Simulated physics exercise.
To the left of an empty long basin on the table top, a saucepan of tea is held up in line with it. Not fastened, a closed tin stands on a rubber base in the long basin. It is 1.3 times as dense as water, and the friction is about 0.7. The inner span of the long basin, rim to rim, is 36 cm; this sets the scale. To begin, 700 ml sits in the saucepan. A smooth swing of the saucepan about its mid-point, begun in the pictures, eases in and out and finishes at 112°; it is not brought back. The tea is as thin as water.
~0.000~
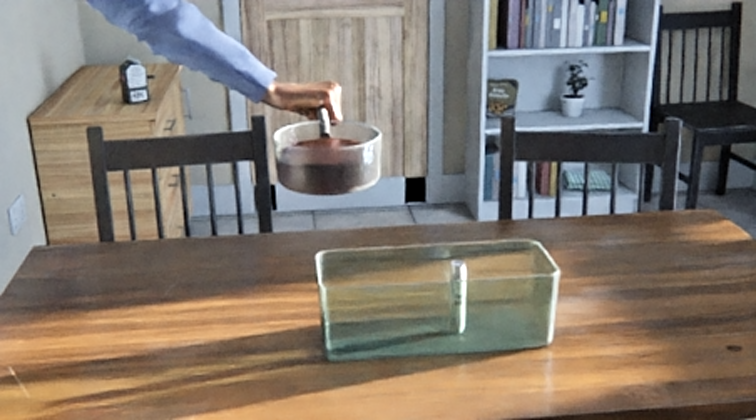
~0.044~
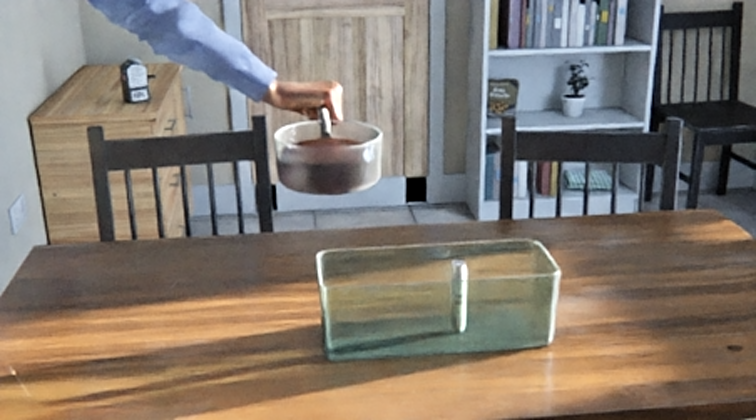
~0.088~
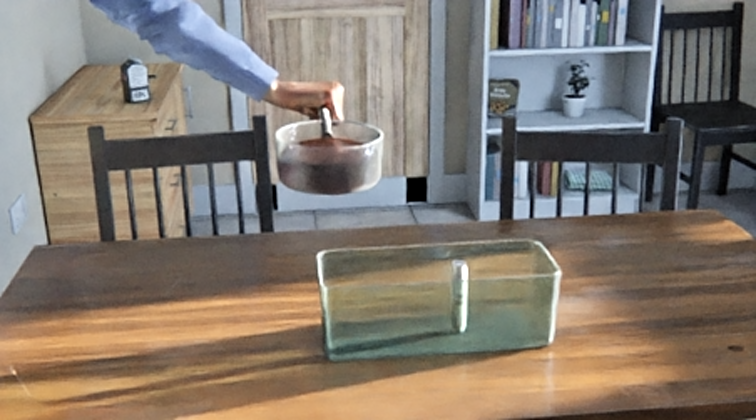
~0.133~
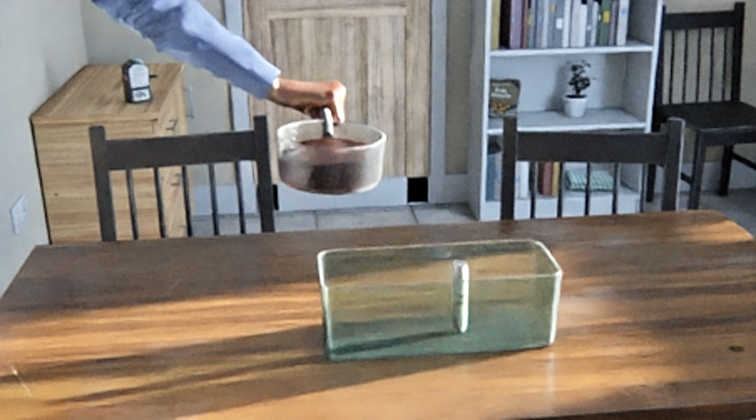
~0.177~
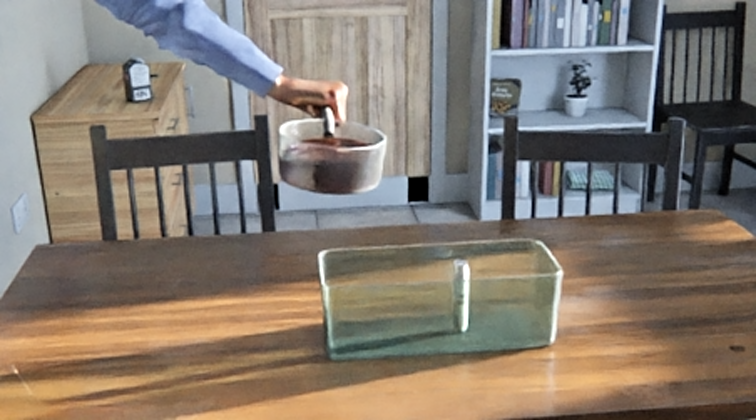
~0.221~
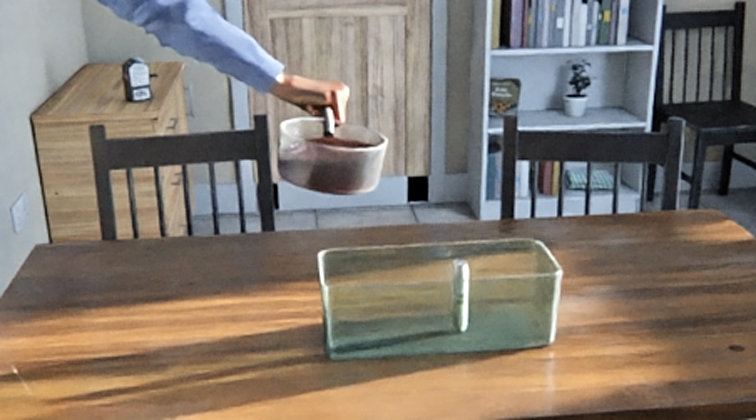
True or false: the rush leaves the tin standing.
True.
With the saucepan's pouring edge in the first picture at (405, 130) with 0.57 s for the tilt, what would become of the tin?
Result: Tin tipped over.
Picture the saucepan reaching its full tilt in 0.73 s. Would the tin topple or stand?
Then the tin does not tip.
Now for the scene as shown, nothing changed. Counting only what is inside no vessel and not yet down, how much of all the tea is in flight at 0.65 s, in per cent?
Roughly 38 percent.
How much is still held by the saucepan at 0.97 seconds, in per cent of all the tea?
Close to 8 percent of the whole amount.
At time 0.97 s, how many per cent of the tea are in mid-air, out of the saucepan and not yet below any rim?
Roughly 14 %.
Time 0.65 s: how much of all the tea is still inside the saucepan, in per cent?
Close to 58 in a hundred.
By 0.65 s the tilt is 67° and 57 per cent is still to pour; the tin stands where it began.
By 0.97 s the tilt is 105° and 8 per cent is still to pour; the tin stands where it began.
By 1.30 s the tilt is 112° and 0 per cent is still to pour; the tin stands where it began.
By 1.66 s the tilt is 112° and 0 per cent is still to pour; the tin stands where it began.
At rest the tin stands where it began.
